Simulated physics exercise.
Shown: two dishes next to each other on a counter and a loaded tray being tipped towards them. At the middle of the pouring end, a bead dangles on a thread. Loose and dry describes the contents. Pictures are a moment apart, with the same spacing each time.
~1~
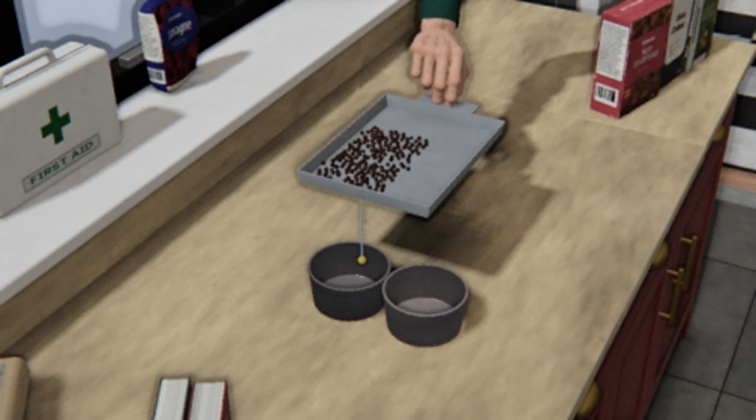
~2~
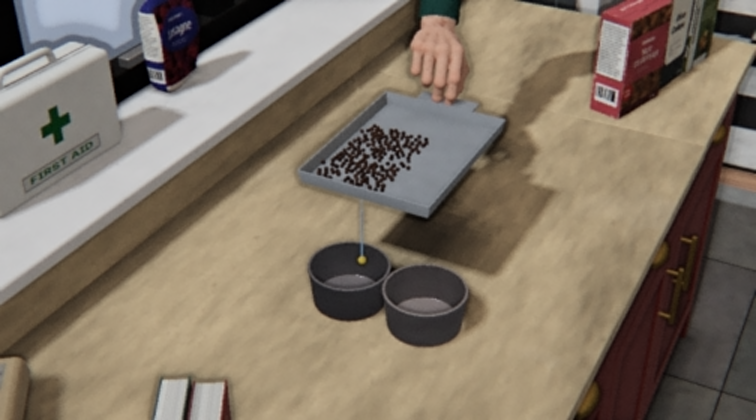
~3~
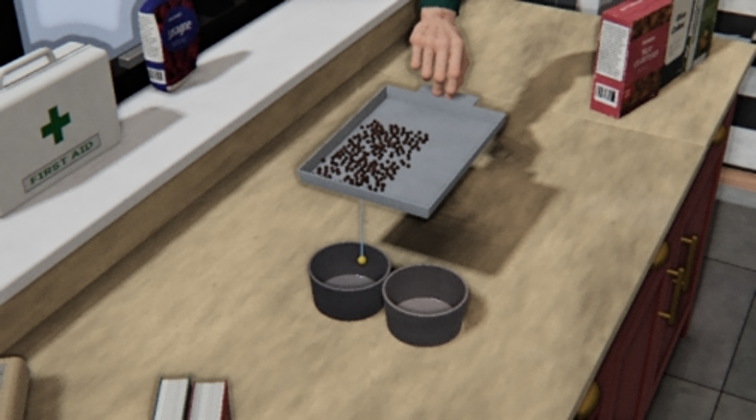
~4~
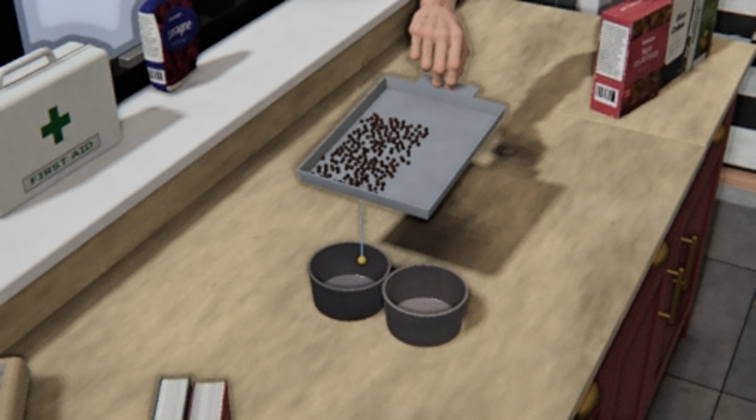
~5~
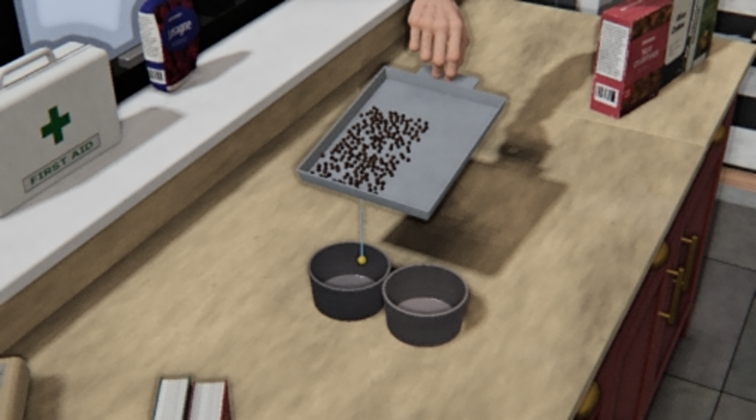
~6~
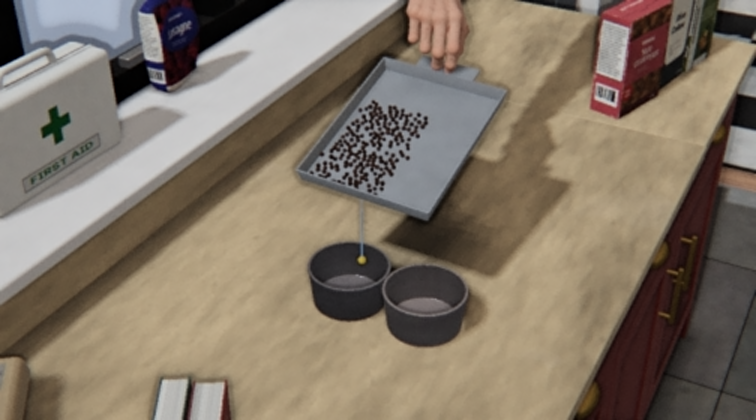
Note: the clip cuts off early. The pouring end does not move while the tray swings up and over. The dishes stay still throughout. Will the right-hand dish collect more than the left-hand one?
Yes.
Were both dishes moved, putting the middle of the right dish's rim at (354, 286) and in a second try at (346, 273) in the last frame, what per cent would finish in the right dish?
First placement: Some 40 %; second placement: Some 20 %.
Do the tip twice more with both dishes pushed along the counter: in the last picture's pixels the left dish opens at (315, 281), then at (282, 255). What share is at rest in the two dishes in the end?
Near 100 % and 30 %.
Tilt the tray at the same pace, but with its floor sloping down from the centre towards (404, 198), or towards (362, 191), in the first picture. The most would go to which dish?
Case one: The dish at right. Case two: The dish at left.
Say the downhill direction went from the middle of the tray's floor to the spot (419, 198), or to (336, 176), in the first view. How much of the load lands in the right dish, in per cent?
About 100 and 0 percent.
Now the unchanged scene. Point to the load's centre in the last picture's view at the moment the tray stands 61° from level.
Roughly at (365, 182).
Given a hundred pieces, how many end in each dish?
Left dish: 0 per cent; right dish: 50 per cent.
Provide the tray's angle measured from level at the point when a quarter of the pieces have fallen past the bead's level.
Roughly 100°.
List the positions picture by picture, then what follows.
Corners of the pouring end (302, 170) and (428, 205), level; middle of the load (375, 158), allspice berries; left dish (330, 301); right dish (407, 326); bead on its thread (362, 260), in the first picture.
Corners of the pouring end (301, 170) and (428, 205), level; middle of the load (375, 157), in the second picture.
Corners of the pouring end (301, 169) and (427, 206), tipped barely, lowest at the right corner; middle of the load (375, 154), in the third picture.
Corners of the pouring end (301, 169) and (427, 207), tipped a little, lowest at the right corner; middle of the load (375, 151), in the fourth picture.
Corners of the pouring end (301, 169) and (427, 209), tipped a little, lowest at the right corner; middle of the load (375, 147), in the fifth picture.
Corners of the pouring end (300, 169) and (427, 210), tipped a little, lowest at the right corner; middle of the load (374, 145); left dish (330, 301); right dish (407, 326), in the sixth picture.
Just after the last frame, tray tipped steeply; almost all on the tray; just a few in the air.
A moment on, tray tipped past a quarter turn; roughly a third on the tray; roughly a quarter in the right dish; just a few in the left dish; about a tenth outside both; roughly a third in the air.
Further on, tray tipped past a quarter turn; roughly half in the right dish; just a few in the left dish; roughly half outside both.
When it is over, tray tipped past a quarter turn; roughly half in the right dish; just a few in the left dish; roughly half outside both.
